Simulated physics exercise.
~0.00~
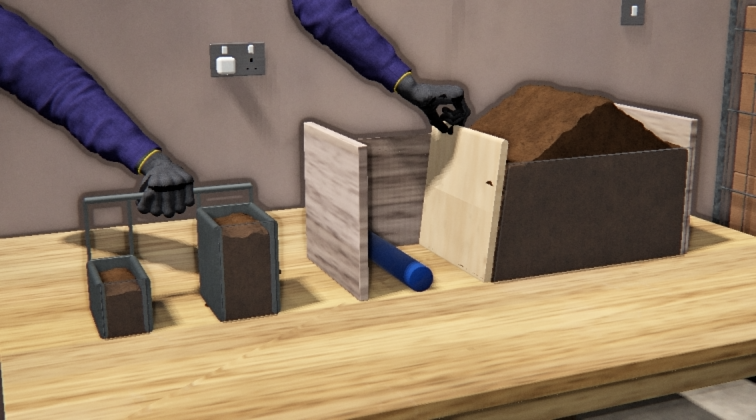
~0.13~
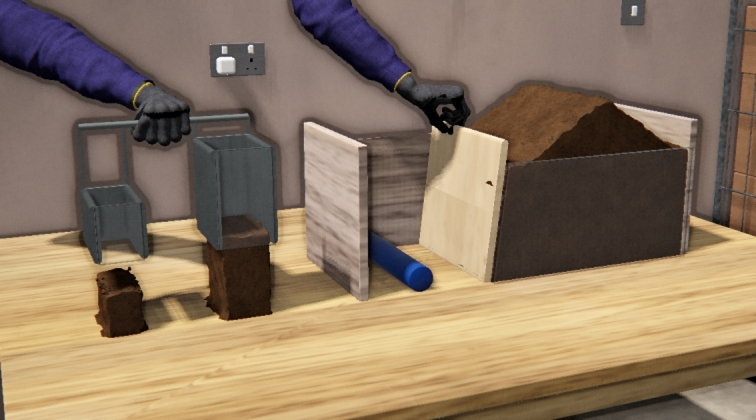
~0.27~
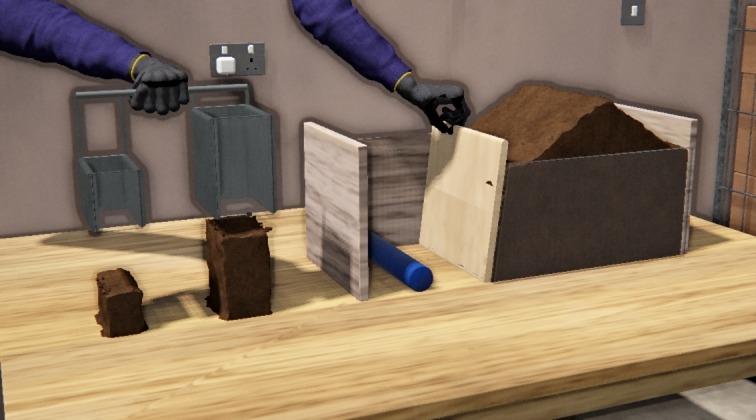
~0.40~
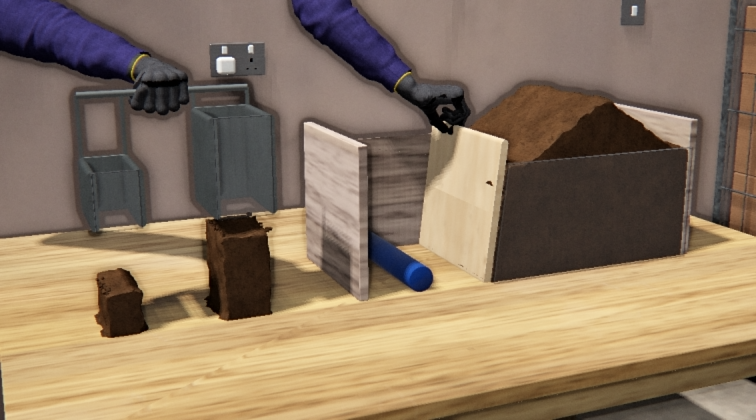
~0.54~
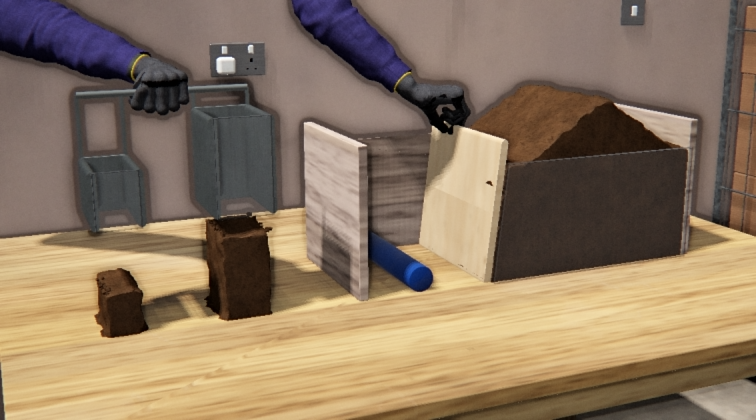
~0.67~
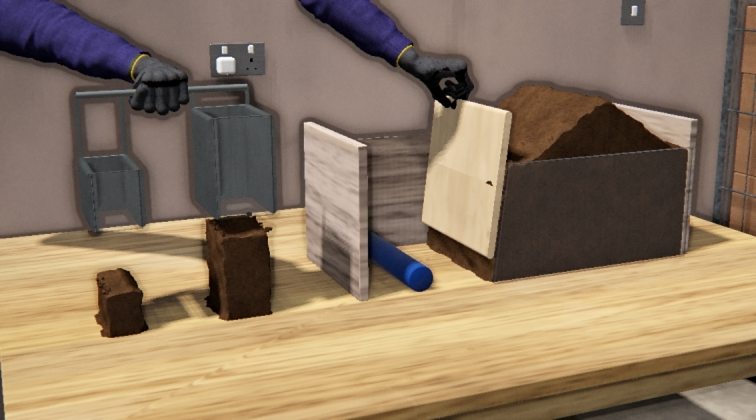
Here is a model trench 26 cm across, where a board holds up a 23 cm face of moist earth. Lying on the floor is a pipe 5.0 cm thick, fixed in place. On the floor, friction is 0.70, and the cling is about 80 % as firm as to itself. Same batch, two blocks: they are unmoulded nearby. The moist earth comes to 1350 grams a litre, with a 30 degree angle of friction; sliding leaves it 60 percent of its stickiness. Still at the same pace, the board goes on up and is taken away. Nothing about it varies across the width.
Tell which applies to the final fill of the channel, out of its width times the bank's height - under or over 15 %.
What applies is under.
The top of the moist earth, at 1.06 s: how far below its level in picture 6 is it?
0.0 cm.
After 0.85 s, the face still stands, with nothing on top of the pipe; the channel is 0 % full.
After 1.06 s, the face still stands, with nothing on top of the pipe; the channel is 0 % full.
After 1.27 s, the face still stands, with nothing on top of the pipe; the channel is 0 % full.
After 1.48 s, the face still stands, with nothing on top of the pipe; the channel is 0 % full.
After 1.52 s, the face still stands, with nothing on top of the pipe; the channel is 0 % full.
